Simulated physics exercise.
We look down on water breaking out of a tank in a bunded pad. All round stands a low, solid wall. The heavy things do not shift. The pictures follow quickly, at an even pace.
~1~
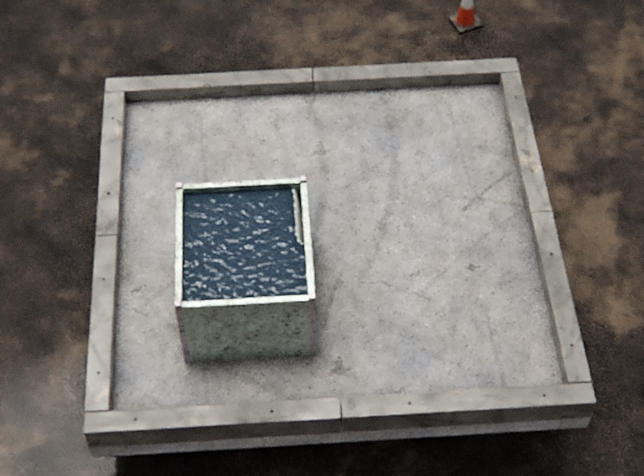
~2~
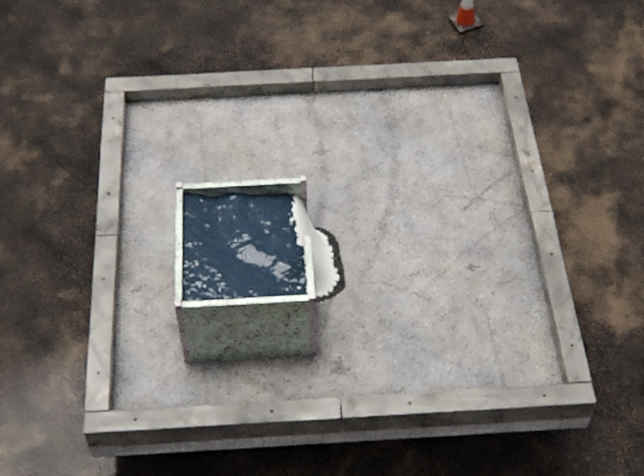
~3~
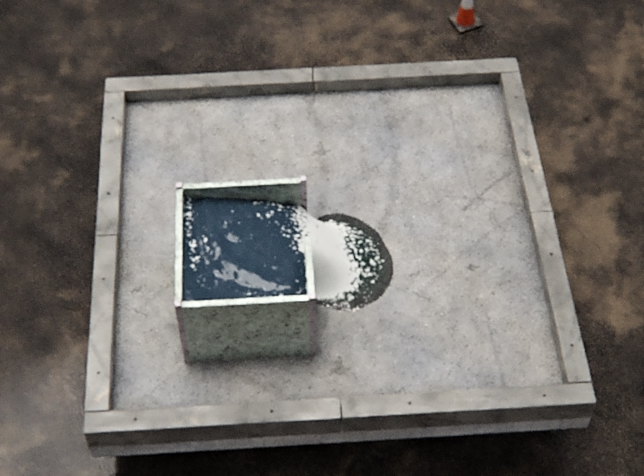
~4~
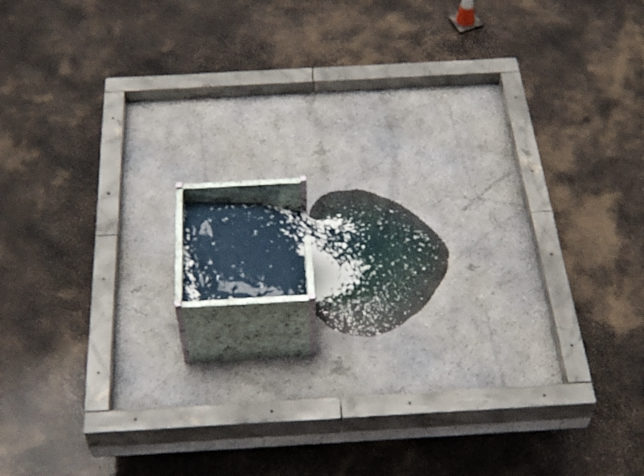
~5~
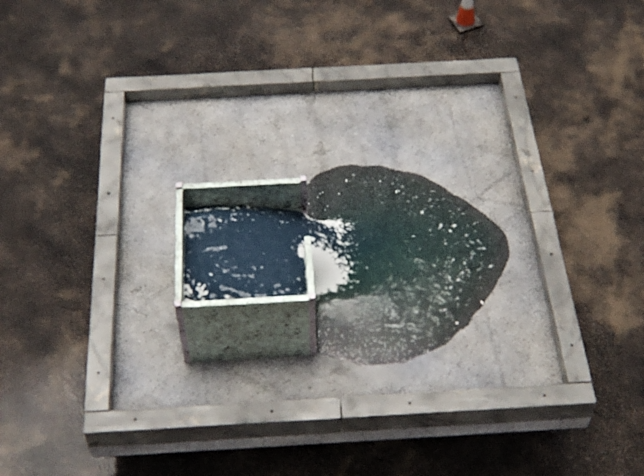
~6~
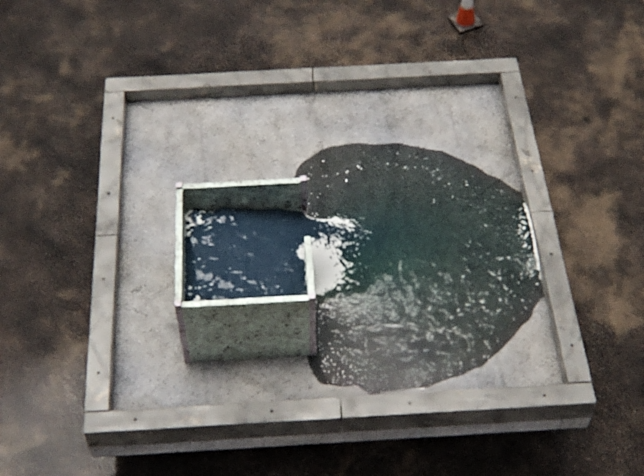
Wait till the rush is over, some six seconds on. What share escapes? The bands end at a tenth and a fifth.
It loses a tenth to a fifth.
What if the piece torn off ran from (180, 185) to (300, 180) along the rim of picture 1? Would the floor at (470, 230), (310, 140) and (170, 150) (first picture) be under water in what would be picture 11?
In that order: Not flooded, flooded, wet.
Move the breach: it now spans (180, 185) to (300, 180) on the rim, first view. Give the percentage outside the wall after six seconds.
Near 24 in a hundred.
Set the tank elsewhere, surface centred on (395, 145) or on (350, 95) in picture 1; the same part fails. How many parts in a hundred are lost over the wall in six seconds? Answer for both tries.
Roughly 36 per cent, then 34 per cent.
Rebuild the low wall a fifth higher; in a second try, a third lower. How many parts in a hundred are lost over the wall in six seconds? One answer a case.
Near 8 and 28 in a hundred.
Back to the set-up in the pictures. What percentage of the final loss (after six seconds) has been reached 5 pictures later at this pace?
Close to 10 %.
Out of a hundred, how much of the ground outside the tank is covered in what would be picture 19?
Near 50 in a hundred.
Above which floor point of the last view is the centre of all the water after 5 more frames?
Roughly at (356, 268).
A moment on, water covers 45 % of the floor; the low wall has let 0 % over.
Next, water covers 50 % of the floor; the low wall has let 2 % over.
Then, water covers 50 % of the floor; the low wall has let 11 % over.
Later, water covers 65 % of the floor; the low wall has let 14 % over.
In the end, water covers 85 % of the floor; the low wall has let 14 % over.
